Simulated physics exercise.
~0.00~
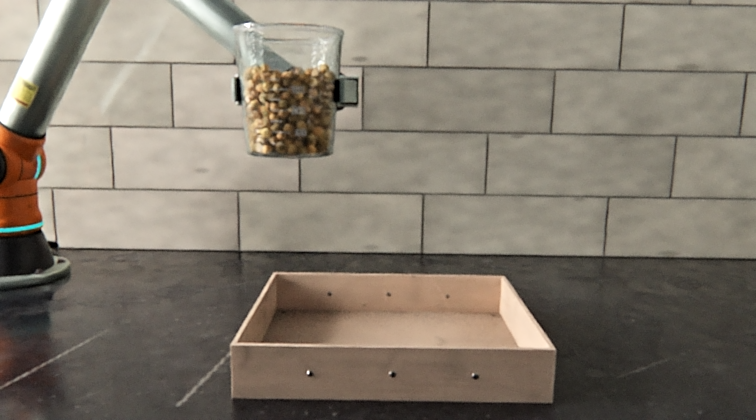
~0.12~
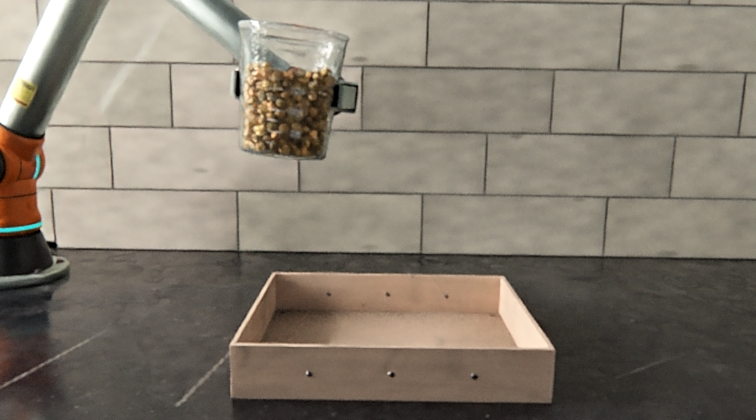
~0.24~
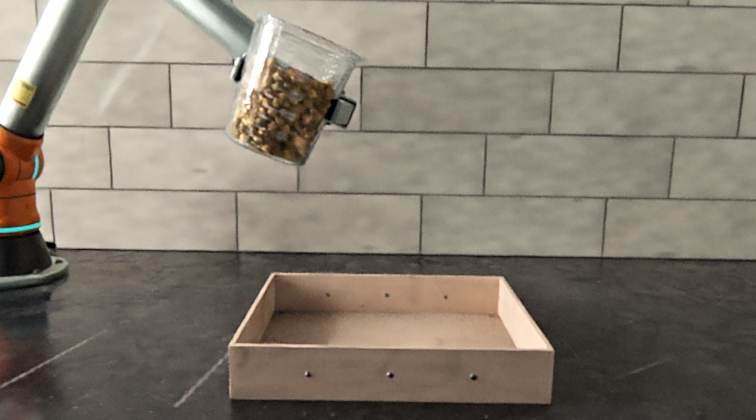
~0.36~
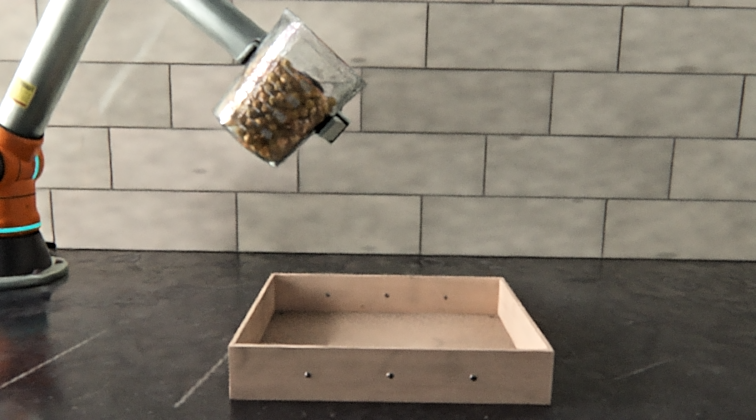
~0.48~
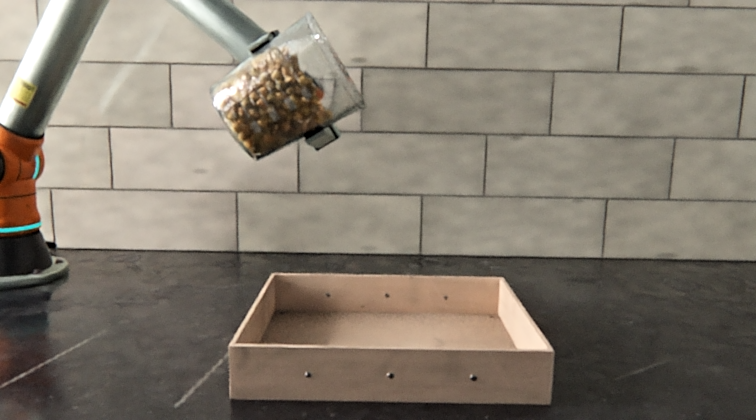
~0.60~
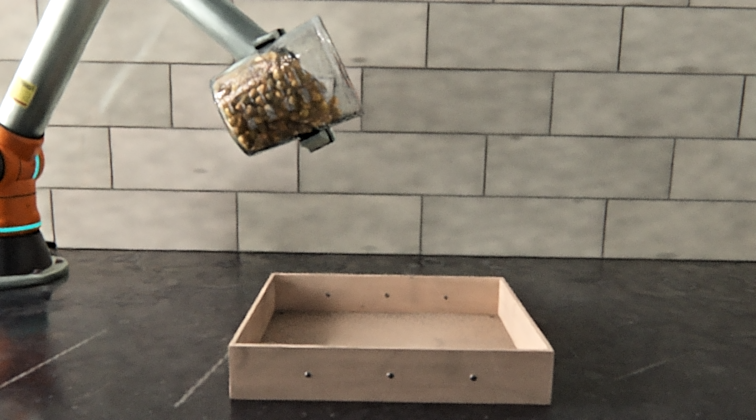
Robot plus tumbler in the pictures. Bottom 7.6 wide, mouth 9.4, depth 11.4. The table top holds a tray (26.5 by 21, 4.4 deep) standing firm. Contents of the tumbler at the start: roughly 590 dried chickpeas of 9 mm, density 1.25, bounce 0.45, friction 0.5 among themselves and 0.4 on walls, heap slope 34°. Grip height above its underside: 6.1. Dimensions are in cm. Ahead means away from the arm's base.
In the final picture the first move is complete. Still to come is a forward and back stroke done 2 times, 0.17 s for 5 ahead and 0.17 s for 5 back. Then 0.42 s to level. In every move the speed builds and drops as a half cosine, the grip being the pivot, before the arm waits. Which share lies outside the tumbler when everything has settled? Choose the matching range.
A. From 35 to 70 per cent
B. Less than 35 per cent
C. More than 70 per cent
Answer: B.
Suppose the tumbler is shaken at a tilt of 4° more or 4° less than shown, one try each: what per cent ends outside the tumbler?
First try near 25 %, second near 10 %.
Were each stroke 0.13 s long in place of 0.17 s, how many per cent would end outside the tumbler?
Around 35 percent.
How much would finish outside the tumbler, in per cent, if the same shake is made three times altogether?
20 %.
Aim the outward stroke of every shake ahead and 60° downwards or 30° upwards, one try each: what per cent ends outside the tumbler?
Near 0 and 20 percent respectively.
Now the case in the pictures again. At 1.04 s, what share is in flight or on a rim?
Roughly 2 per cent.
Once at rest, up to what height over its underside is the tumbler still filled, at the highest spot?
Height at rest: Approx. 10.0 cm.
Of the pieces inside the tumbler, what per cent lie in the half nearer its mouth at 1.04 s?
35 %.
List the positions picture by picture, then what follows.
The first frame shows the tumbler middle at (290, 94), level; upper third of the load around (288, 84), from x 250 to 330, top at y 70; 591 in the tumbler.
The second frame shows the tumbler middle at (289, 94), tilted 6° forward; upper third of the load around (286, 83), from x 250 to 330, top at y 65.
The third frame shows the tumbler middle at (287, 95), tilted 22° forward; upper third of the load around (280, 84), from x 235 to 330, top at y 60.
The fourth frame shows the tumbler middle at (286, 94), tilted 42° forward; upper third of the load around (278, 83), from x 225 to 330, top at y 50.
The fifth frame shows the tumbler middle at (285, 93), tilted 58° forward; upper third of the load around (277, 79), from x 220 to 330, top at y 50.
The sixth frame shows the tumbler middle at (285, 93), tilted 64° forward; upper third of the load around (274, 80), from x 220 to 340, top at y 55; 591 in the tumbler.
After 1.04 s, tilted 64° forward, highest piece 28 above the table; 550 in the tumbler, 31 in the tray, 10 in flight or on a rim.
After 1.48 s, tilted 34° forward, highest piece 28 above the table; 504 in the tumbler, 85 in the tray, 2 in flight or on a rim.
After 1.90 s, level, highest piece 30 above the table; 504 in the tumbler, 87 in the tray.
After 2.95 s, level, highest piece 30 above the table; 504 in the tumbler, 87 in the tray.
In the end, 504 in the tumbler, 87 in the tray. That is 15 % outside the tumbler.
